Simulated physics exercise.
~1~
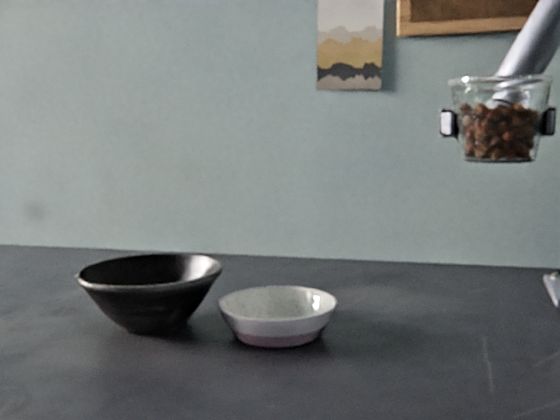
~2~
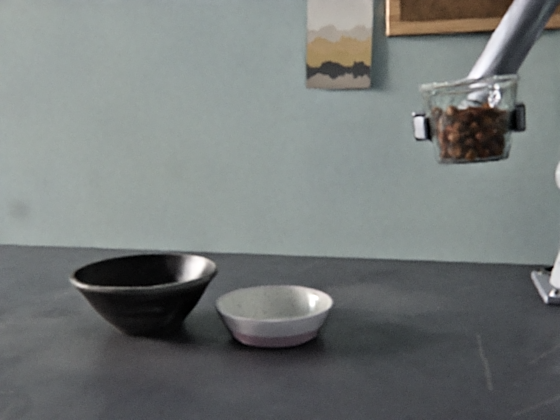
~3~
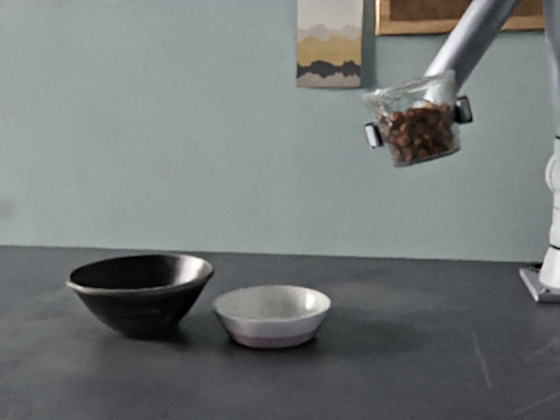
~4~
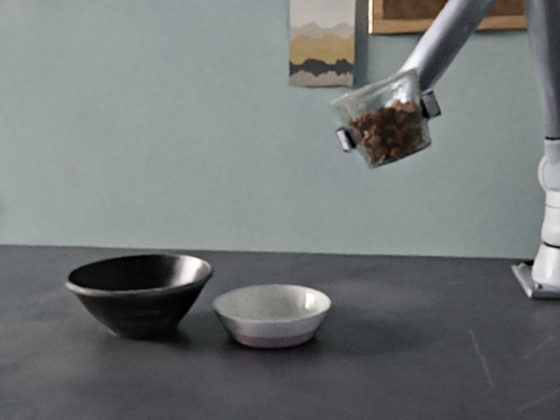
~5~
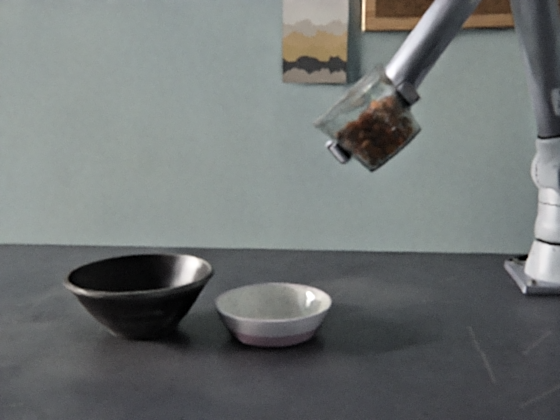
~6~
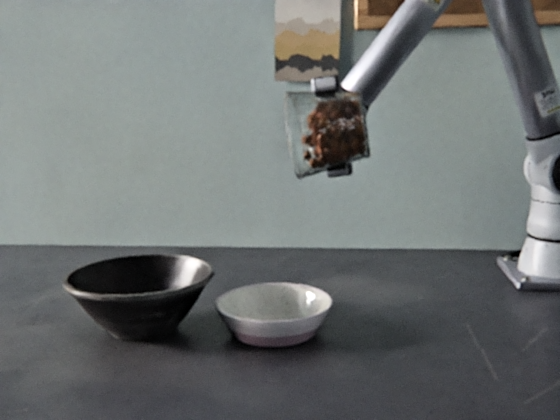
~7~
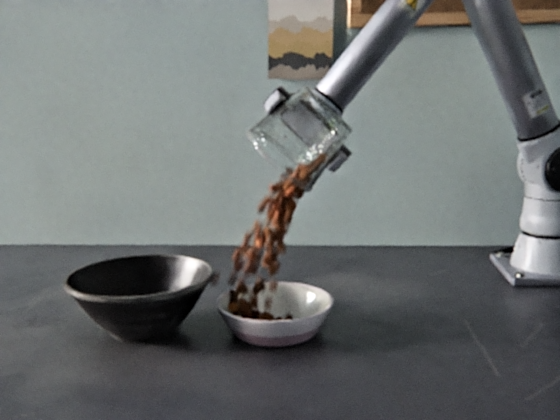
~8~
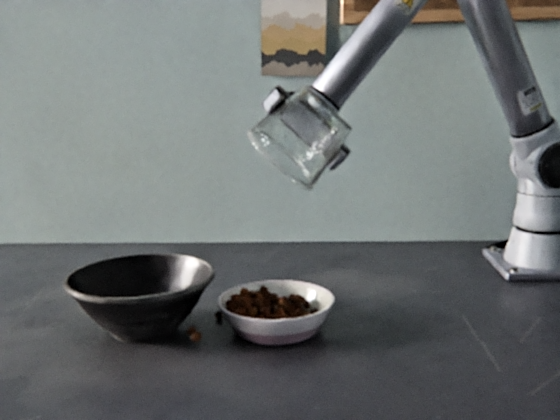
At first, a grey robot arm holds a clear beaker of brown pet food pellets upright at the upper right, above a dark table with a black bowl and a smaller pale bowl. The arm carries the beaker left, tilting it gradually as it approaches the bowls. It then tips the beaker further onto its side, with the pellets still inside. Next, the beaker turns mouth down and the pellets pour in a stream toward the pale bowl. Finally, the emptied beaker stays tipped above, with most pellets heaped in the pale bowl and a few lying on the table beside it.
